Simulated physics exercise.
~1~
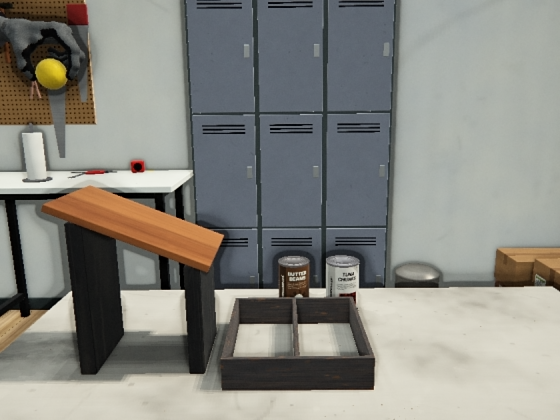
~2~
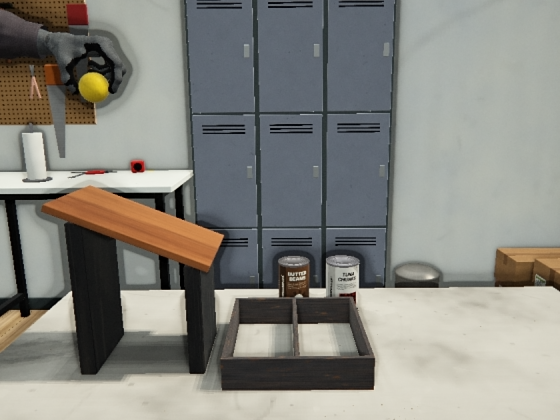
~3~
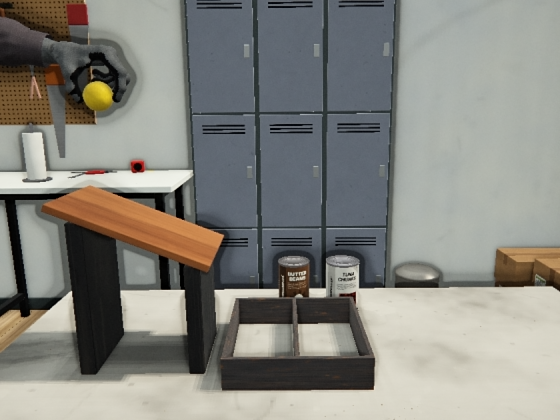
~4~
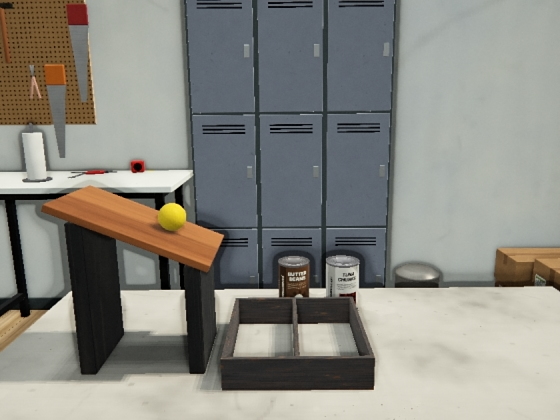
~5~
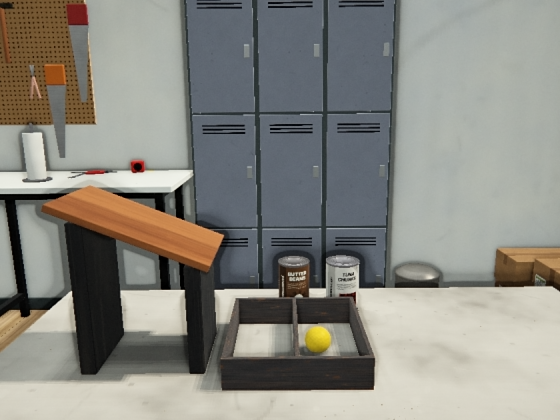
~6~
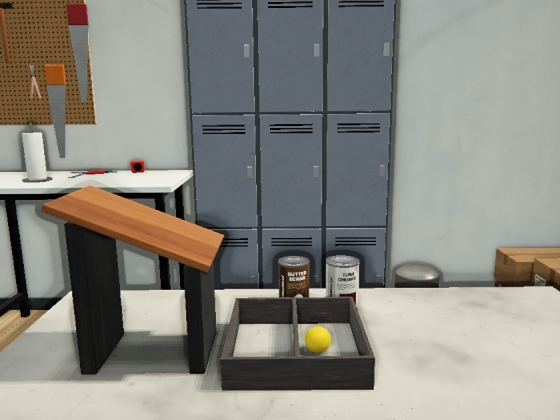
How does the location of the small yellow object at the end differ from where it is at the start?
At the start, the yellow object is held by a gray hand at the upper left, in front of the pegboard. At the end, it rests in the right-hand bay of the dark tray, the one farther from the slanted board.
